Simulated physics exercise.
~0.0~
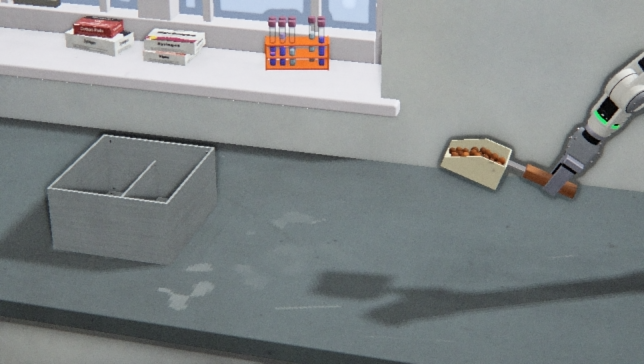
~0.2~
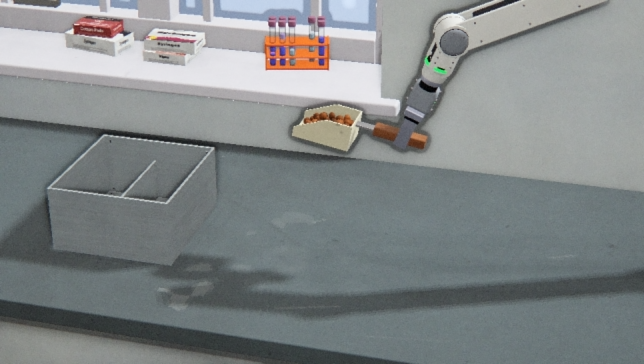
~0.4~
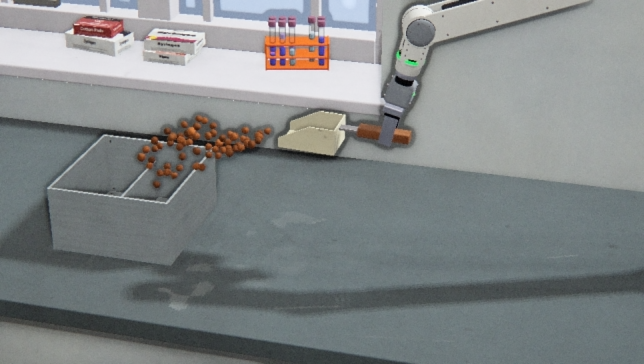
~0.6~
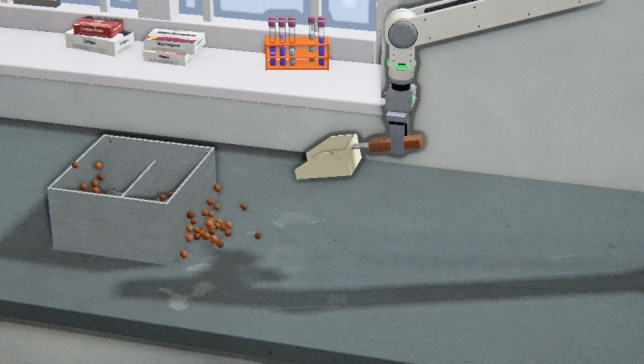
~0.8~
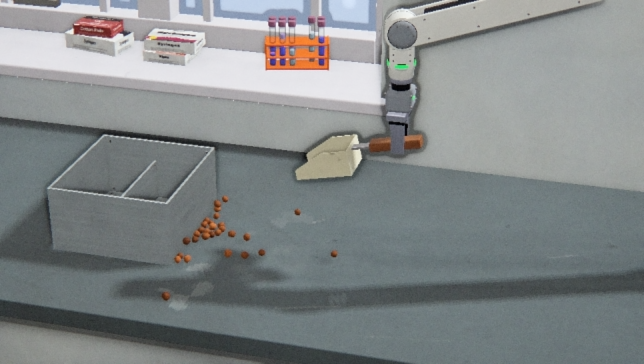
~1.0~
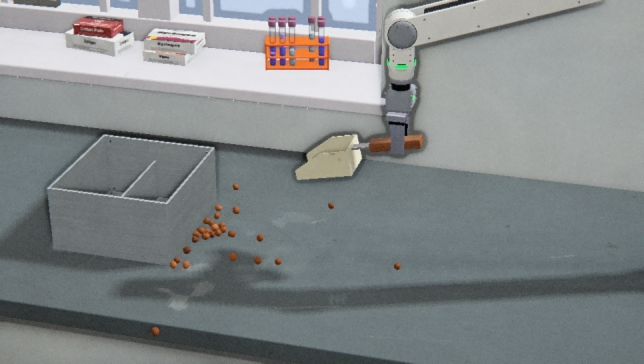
A robotic arm swinging a scoop of hazelnuts left and flinging them toward a divided grey bin, many ending scattered on the table.
